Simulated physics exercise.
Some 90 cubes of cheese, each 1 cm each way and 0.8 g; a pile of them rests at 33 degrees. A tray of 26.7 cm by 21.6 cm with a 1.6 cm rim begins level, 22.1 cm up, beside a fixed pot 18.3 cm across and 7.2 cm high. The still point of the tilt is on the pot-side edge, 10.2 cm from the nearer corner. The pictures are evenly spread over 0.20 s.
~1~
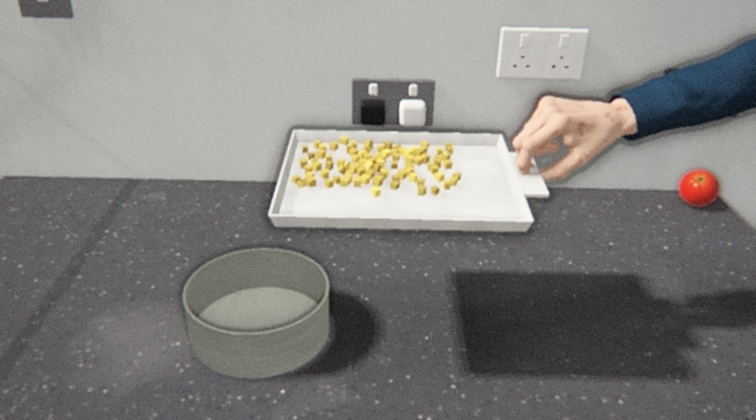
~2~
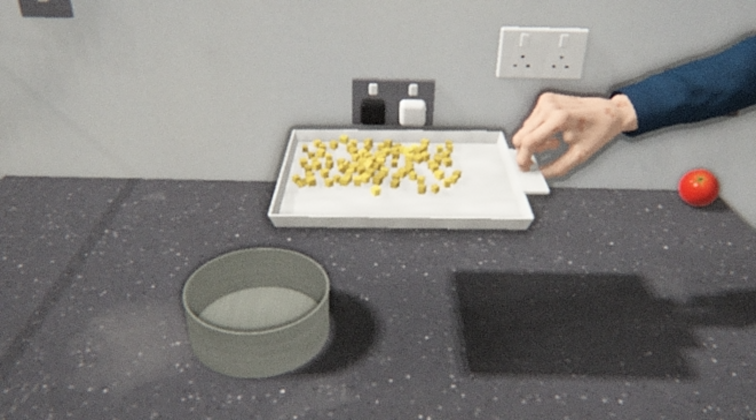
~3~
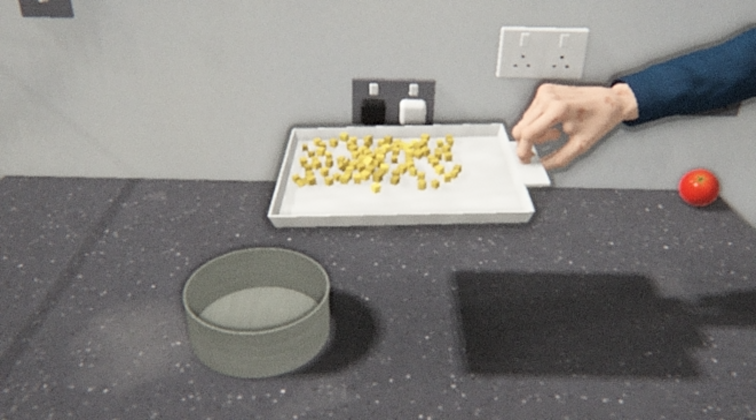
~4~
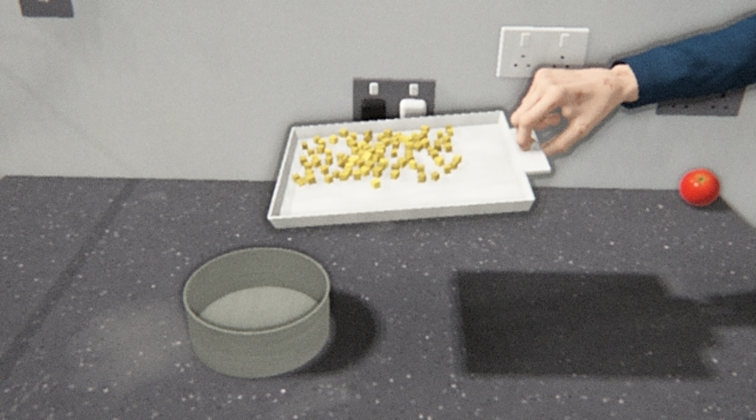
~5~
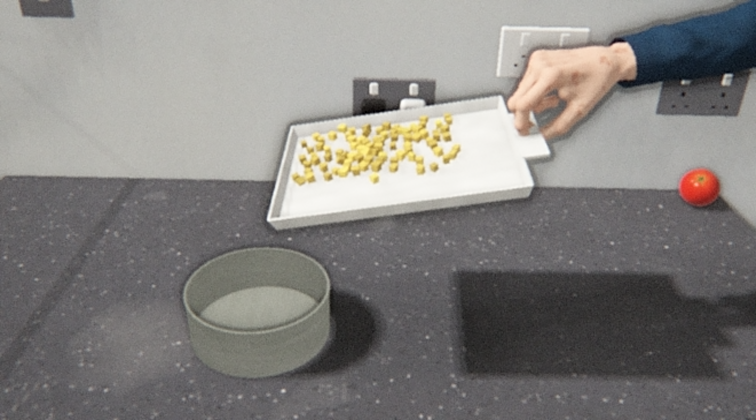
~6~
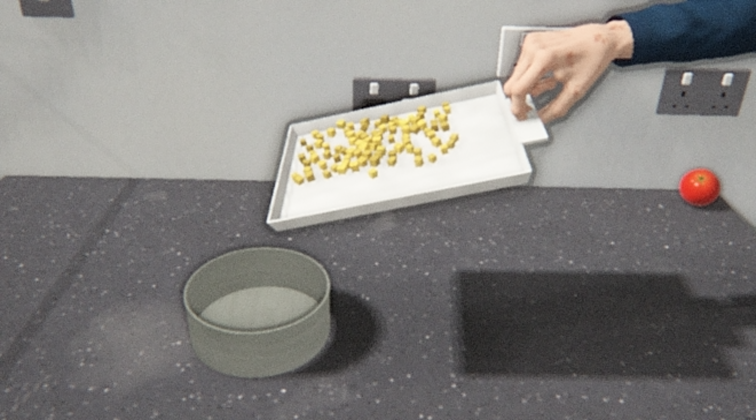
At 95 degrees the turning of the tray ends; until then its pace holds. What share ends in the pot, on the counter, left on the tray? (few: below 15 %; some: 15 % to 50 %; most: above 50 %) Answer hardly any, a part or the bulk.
Pot: The bulk, counter: A part, tray: Hardly any.
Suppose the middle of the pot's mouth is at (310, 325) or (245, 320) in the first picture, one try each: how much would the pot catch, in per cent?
Some 40 and 85 per cent.
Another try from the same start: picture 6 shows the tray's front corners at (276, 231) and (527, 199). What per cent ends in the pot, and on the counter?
Pot 15, counter 85.
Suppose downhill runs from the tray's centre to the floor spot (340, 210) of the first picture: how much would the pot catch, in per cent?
Some 30 per cent.
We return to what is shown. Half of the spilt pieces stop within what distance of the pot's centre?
About 28 cm.
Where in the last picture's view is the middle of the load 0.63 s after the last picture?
Near (267, 195).
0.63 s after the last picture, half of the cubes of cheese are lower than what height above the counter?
Some 22 cm.
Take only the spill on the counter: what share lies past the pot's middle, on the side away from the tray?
Some 80 per cent.
Then, 0.38 s after the last picture, tilt 54 degrees; the tray holds 100 %, the pot 0 %.
Then, 0.63 s after the last picture, tilt 80 degrees; the tray holds 55 %, the pot 0 %.
Then, 1.00 s after the last picture, tilt 95 degrees; the tray holds 0 %, the pot 70 %.
In the end, pot 75 %, counter 25 %, tray 0 %.
